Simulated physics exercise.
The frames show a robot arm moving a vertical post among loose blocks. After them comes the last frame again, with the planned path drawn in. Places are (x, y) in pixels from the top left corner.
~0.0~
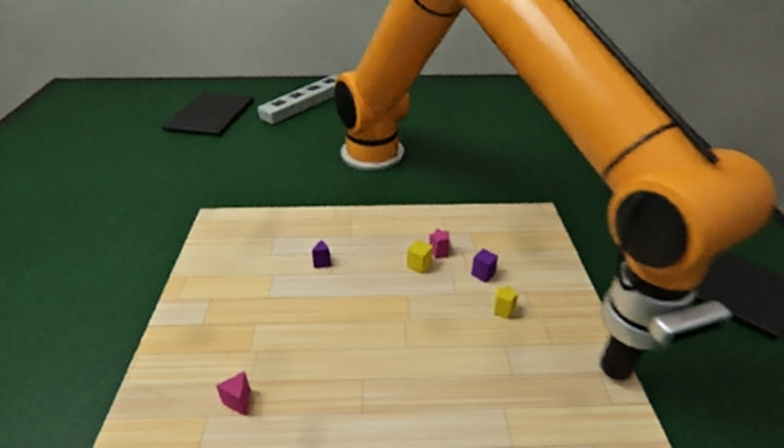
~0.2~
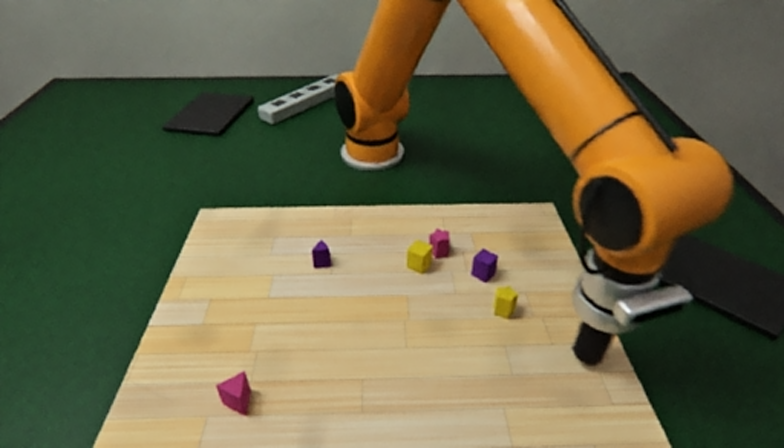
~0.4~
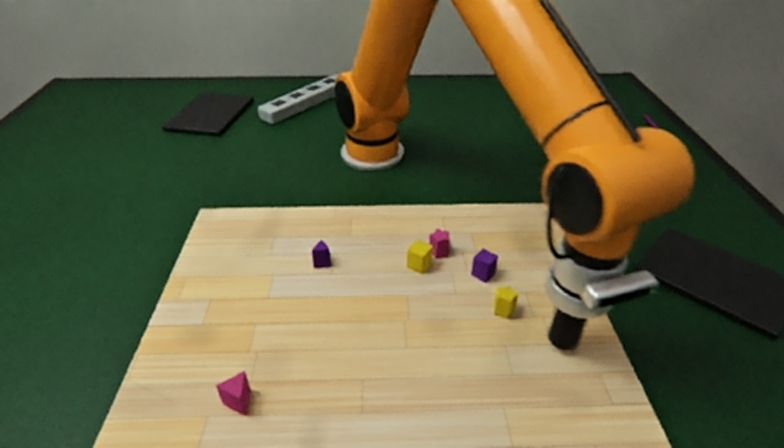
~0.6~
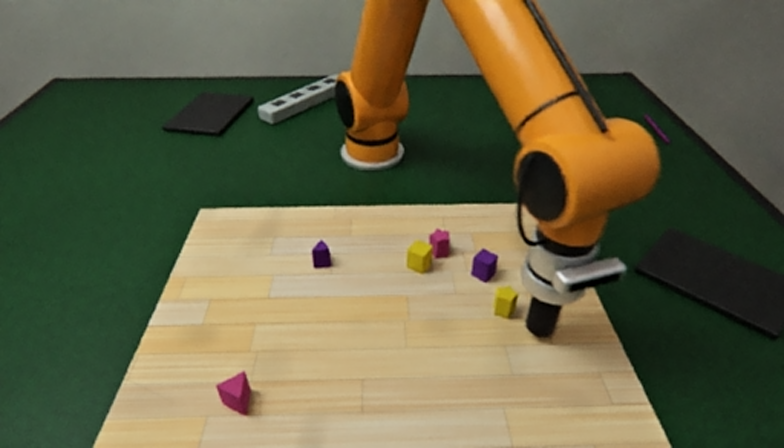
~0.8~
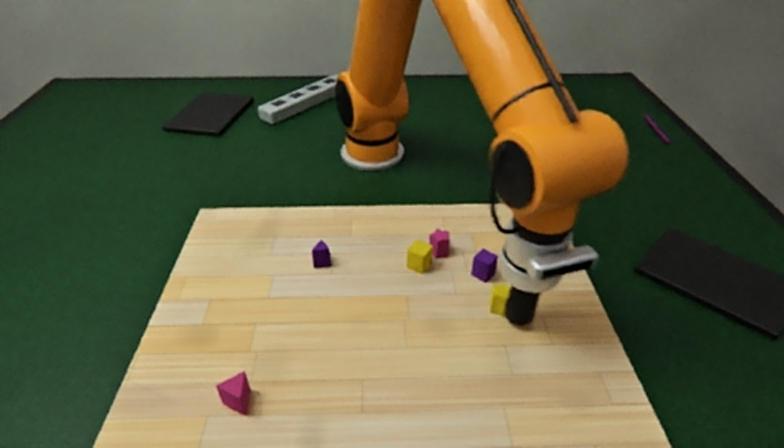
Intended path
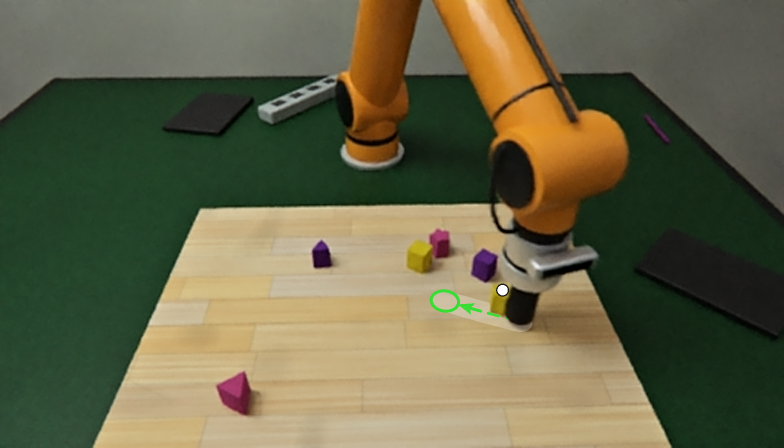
To begin with, an orange robot arm holds a dark vertical post near the right edge of a wooden board scattered with small yellow, purple and pink blocks. The arm moves the post leftward and slightly away across the board, until it is right beside the nearest yellow block, which shifts barely, if at all.
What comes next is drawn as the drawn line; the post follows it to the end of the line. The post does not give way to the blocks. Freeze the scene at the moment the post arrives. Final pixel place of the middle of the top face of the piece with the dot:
I'd guess (472, 273).
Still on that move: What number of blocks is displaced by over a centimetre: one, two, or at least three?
I'd say one block gets moved.
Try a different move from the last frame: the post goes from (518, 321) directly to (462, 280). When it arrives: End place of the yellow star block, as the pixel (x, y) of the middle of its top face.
Answer: (447, 253).
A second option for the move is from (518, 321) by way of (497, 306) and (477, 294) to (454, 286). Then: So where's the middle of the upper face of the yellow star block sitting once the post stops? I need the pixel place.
I'd guess (441, 256).
Drawn move, in a line from (518, 321) to (445, 301); the dot is on the yellow star block.
What follows on the original path. One third of the way, post (494, 308); yellow star block (484, 281), turned 25° clockwise.
Two thirds of the way, post (469, 302); yellow star block (473, 274), turned 60° clockwise.
At the end, post (445, 295); purple square piece still; yellow star block (472, 273), turned 75° clockwise.
